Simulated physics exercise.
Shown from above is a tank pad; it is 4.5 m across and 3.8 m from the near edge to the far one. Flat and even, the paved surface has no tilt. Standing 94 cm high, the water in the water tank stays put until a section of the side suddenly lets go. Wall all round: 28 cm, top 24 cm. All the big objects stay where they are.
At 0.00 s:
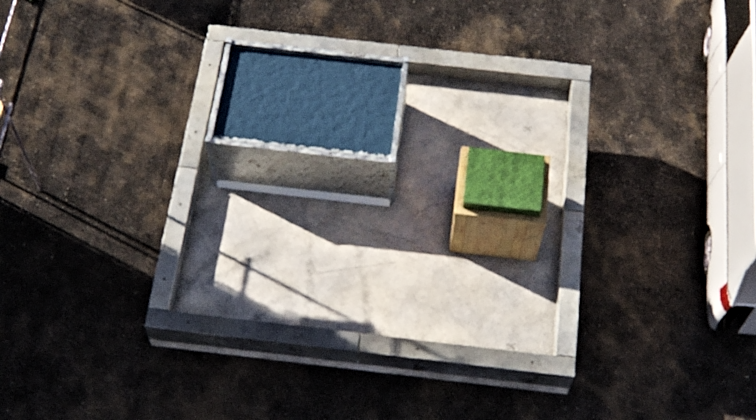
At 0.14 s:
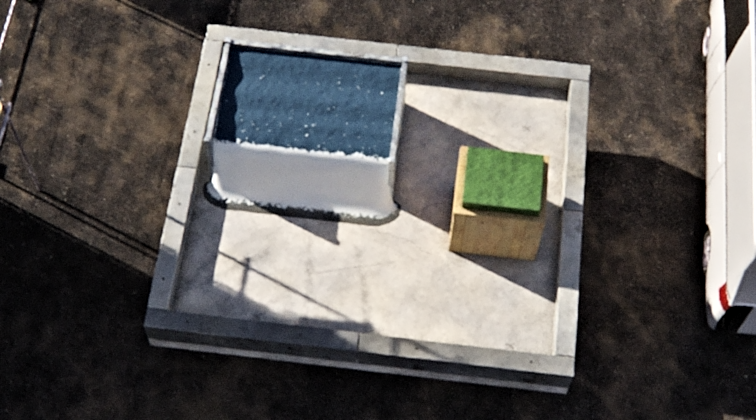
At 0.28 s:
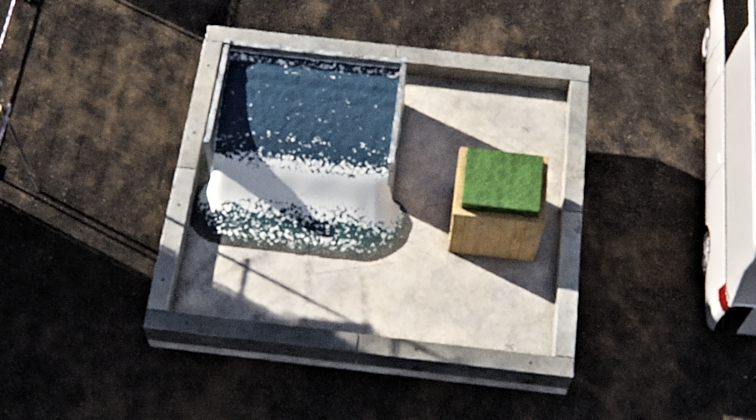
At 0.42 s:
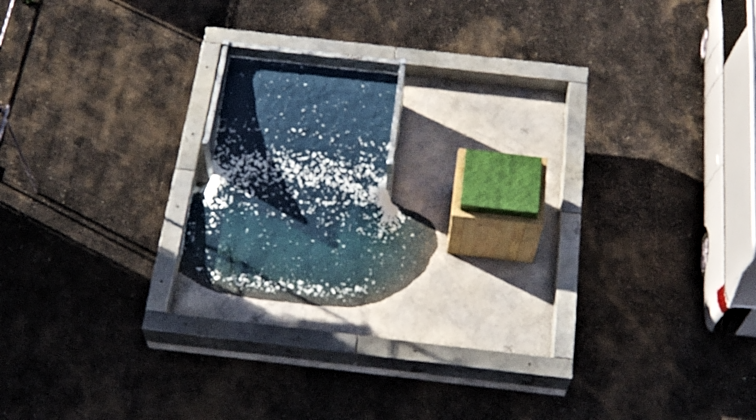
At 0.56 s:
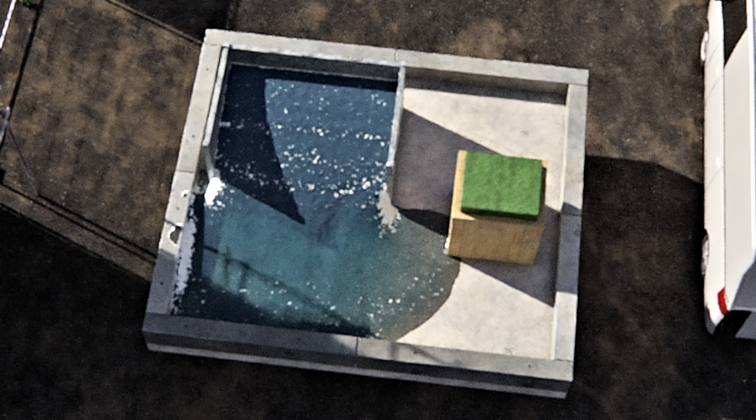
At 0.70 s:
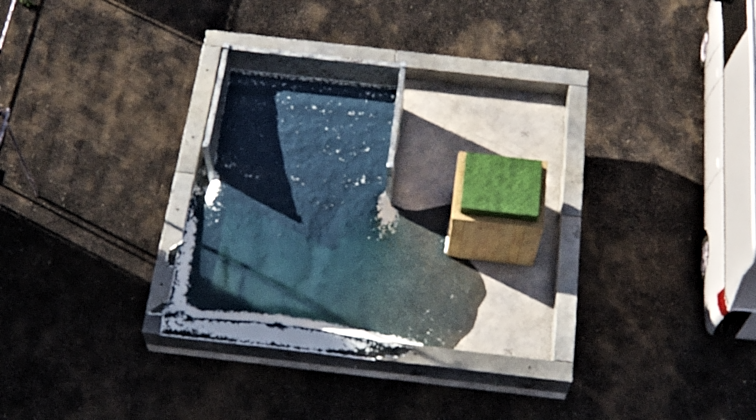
The clip opens on a walled pad seen from above, with still blue water in a tank at upper left and a green-topped block at right. The tank's near side gives way and water pours out toward the near wall, then spreads right past the block's near left corner, frothing white along the left and near walls.
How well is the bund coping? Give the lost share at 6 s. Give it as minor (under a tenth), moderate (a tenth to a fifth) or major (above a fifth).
I expect upwards of a fifth to escape.
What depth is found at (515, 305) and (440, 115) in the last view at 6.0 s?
Roughly 16 cm and 15 cm.
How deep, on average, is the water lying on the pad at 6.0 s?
About 13 cm.
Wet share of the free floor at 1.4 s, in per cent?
Roughly 60 percent.
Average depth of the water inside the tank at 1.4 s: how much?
I'd put the mean depth near 28 centimetres.
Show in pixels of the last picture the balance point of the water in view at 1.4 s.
At roughly (307, 238).
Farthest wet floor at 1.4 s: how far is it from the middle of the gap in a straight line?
It's close to 3.6 metres.
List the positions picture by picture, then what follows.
The first picture shows still water, 94 cm deep, in the water tank at (309, 103).
In the second picture, water pours out at (302, 174) and has run 1.2 m, to (396, 207); deepest outside 37 cm, 93 cm at the water tank's back.
In the third picture, the front is at (192, 216), 1.4 m from the gap at (301, 178); 1.8 m2 of floor is under water; 83 cm left at the back of the water tank.
In the fourth picture, the front is at (181, 266), 1.7 m from the gap at (300, 182); 3.6 m2 of floor is under water; 79 cm left at the back of the water tank.
In the fifth picture, the front is at (172, 313), 2.2 m from the gap at (301, 185); 5.6 m2 of floor is under water; 71 cm left at the back of the water tank.
In the sixth picture, the front is at (438, 355), 2.7 m from the gap at (300, 186); 6.8 m2 of floor is under water; 65 cm left at the back of the water tank.
After 1.1 s water covers 50 % of the floor and is deepest (98 cm) near (200, 327); 3 % is over the wall.
After 1.4 s water covers 50 % of the floor and is deepest (77 cm) near (200, 327); 10 % is over the wall.
After 2.5 s water covers 60 % of the floor and is deepest (36 cm) near (536, 366); 24 % is over the wall.
After 4.0 s water covers 80 % of the floor and is deepest (29 cm) near (490, 361); 26 % is over the wall.
After 6.0 s water covers 80 % of the floor and is deepest (23 cm) near (220, 82); 26 % is over the wall.
